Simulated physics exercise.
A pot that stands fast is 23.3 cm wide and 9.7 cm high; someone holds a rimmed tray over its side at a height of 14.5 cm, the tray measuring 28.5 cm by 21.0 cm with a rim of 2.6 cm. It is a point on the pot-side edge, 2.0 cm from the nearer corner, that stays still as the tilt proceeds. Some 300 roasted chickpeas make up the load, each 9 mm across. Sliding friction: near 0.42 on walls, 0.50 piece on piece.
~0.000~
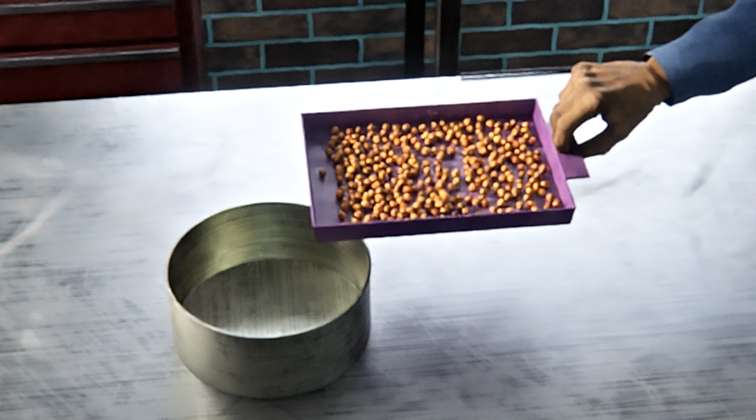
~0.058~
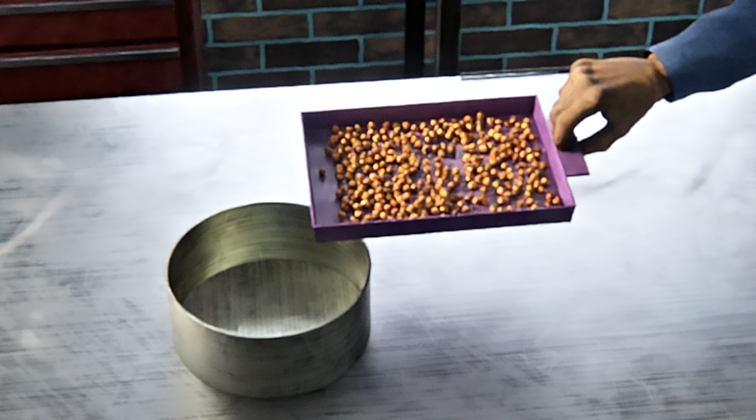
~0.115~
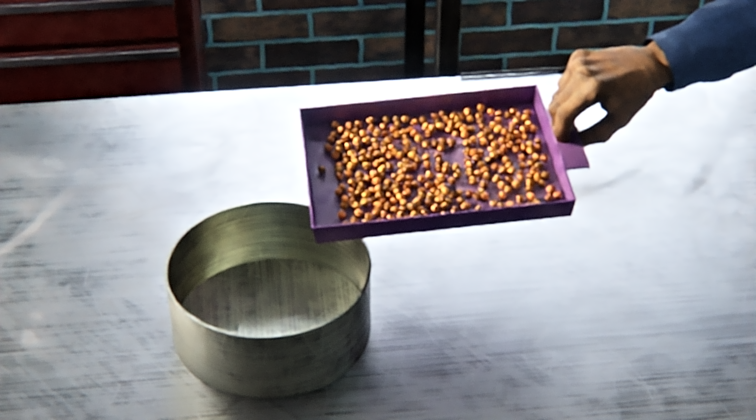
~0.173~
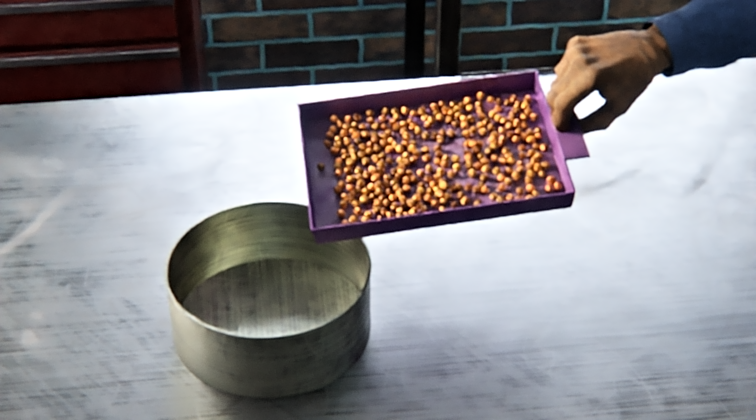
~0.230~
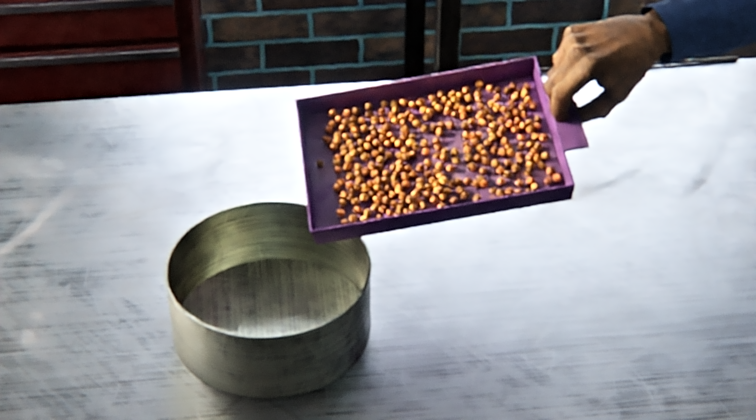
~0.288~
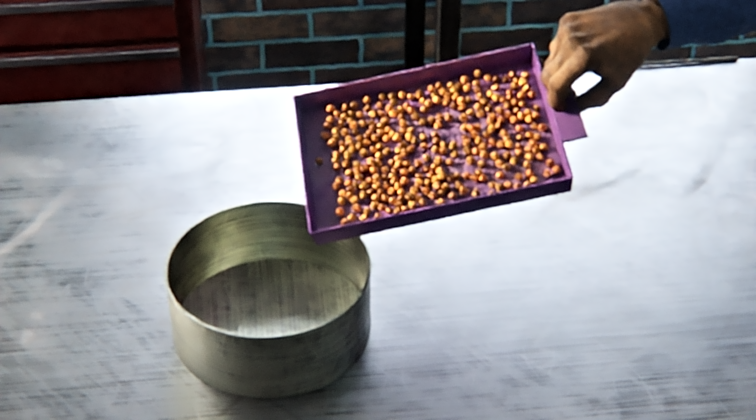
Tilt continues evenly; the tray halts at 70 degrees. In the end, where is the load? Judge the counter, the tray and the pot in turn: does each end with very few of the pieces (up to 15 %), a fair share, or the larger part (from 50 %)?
Counter: Very few. Left on the tray: The larger part. Pot: Very few.
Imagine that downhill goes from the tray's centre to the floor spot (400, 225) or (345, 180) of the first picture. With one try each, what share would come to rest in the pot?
That would be close to 0 per cent, then close to 0 per cent.
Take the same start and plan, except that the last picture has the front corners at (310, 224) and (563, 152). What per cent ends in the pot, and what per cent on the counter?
In the pot: 0 per cent; on the counter: 5 per cent.
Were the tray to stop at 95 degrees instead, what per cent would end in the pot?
Then about 90 per cent.
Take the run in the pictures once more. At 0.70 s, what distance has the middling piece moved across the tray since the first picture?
Roughly 6 cm.
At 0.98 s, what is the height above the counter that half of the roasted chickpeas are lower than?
About 22 centimetres.
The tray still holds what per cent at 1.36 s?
Around 95 percent.
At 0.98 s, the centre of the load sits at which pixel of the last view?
At that moment the load's centre is around (351, 168).
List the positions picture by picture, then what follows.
Tray tilt 0 degrees, front corners at (317, 224) and (572, 206); middle of the pieces at (428, 172); pot at (268, 265), in the first picture.
Tray tilt 1 degrees, front corners at (316, 224) and (572, 204); middle of the pieces at (428, 170), in the second picture.
Tray tilt 4 degrees, front corners at (316, 225) and (572, 198), lowest corner left front; middle of the pieces at (428, 165), in the third picture.
Tray tilt 7 degrees, front corners at (315, 227) and (572, 190), lowest corner left front; middle of the pieces at (427, 158), in the fourth picture.
Tray tilt 11 degrees, front corners at (314, 228) and (571, 183), lowest corner left front; middle of the pieces at (426, 152), in the fifth picture.
Tray tilt 15 degrees, front corners at (313, 230) and (569, 175), lowest corner left front; middle of the pieces at (425, 146); pot at (268, 265). The tray's pace is about 65 degrees a second, in the sixth picture.
Then, at 0.70 s, tilt 41 degrees; the tray holds 100 %, the pot 0 %.
Then, at 0.98 s, tilt 59 degrees; the tray holds 100 %, the pot 0 %.
Then, at 1.36 s, tilt 70 degrees; the tray holds 95 %, the pot 5 %.
At rest (2.1 s), counter 0 %, tray 95 %, pot 5 %.
